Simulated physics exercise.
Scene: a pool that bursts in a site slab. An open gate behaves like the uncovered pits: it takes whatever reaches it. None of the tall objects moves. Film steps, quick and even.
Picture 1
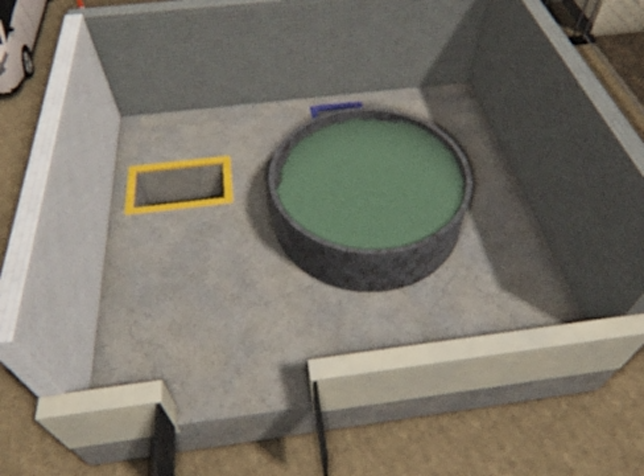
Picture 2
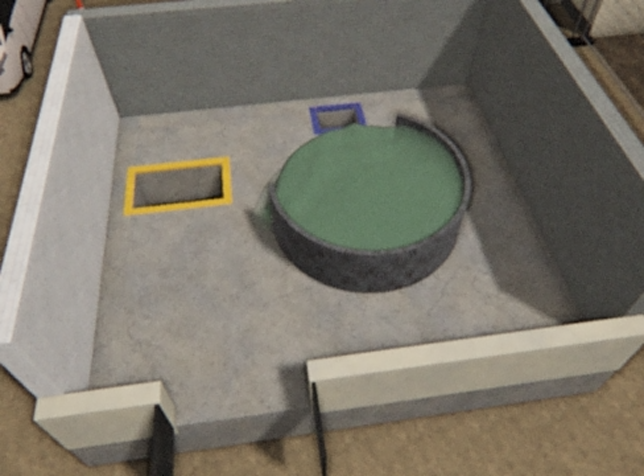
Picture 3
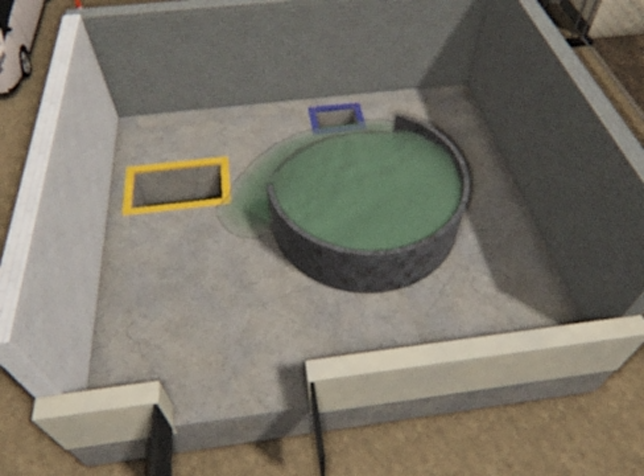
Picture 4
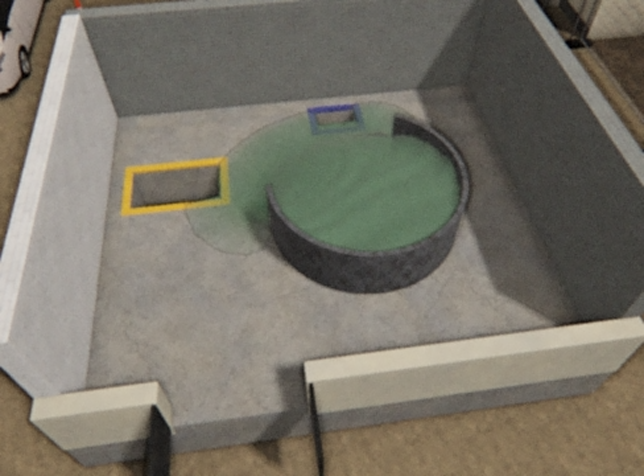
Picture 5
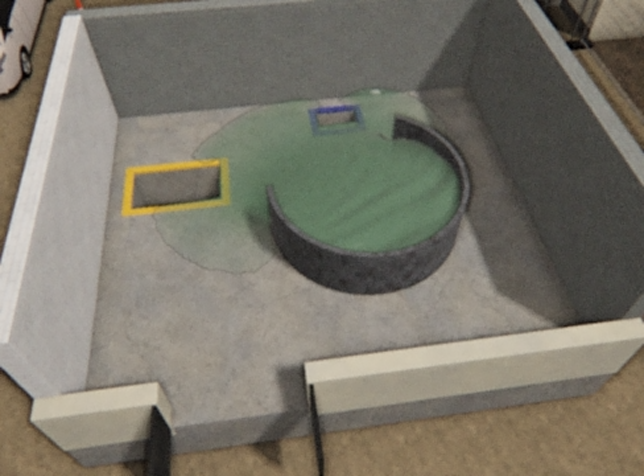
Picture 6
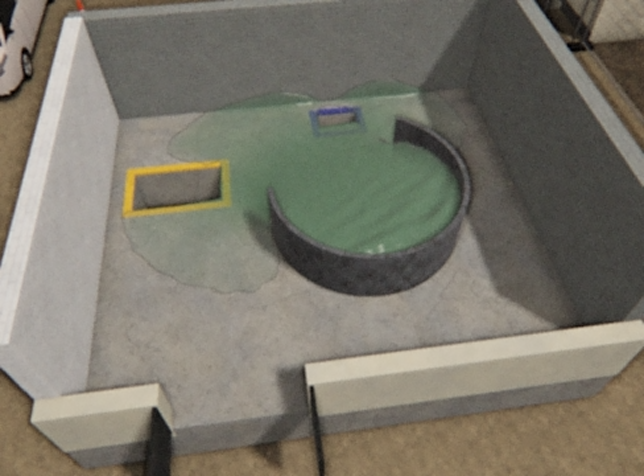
A round pool of still green water sat in a walled yard until its far side opened, and the water poured out, spreading thinly across the floor around the blue-edged pit and the yellow-edged one.
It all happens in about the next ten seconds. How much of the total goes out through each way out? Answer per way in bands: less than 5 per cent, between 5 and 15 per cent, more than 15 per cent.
Going out through each: The gate, less than 5 per cent; the yellow pit, more than 15 per cent; the blue pit, more than 15 per cent.
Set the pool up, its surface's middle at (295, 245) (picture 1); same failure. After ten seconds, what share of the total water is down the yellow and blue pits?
I'd say the yellow pit takes 65 % while the blue pit takes 12 %.
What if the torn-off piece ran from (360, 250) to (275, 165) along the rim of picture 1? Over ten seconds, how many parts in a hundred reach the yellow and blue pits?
In percent: Yellow 30, blue 2.
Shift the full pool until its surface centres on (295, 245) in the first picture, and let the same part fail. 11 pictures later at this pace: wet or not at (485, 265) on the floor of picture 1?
Untouched.
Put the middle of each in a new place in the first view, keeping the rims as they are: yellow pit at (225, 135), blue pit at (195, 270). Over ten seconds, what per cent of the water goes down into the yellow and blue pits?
Of the total, the yellow pit holds 60 per cent and the blue pit 4 per cent.
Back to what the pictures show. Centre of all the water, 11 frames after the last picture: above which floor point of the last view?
The water's middle lies around (297, 170).
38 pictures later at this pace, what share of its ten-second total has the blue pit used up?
Result: 85 % of the ten-second total.
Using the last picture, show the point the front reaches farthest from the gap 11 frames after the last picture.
My estimate: Roughly (85, 406).
A moment on, water covers 40 % of the floor; the gate 0 %, the yellow pit 7 %, the blue pit 8 %.
Next, water covers 50 % of the floor; the gate 0 %, the yellow pit 11 %, the blue pit 14 %.
Then, water covers 75 % of the floor; the gate 0 %, the yellow pit 21 %, the blue pit 21 %.
Later, water covers 90 % of the floor; the gate 2 %, the yellow pit 35 %, the blue pit 26 %.
In the end, water covers 95 % of the floor; the gate 3 %, the yellow pit 42 %, the blue pit 29 %.
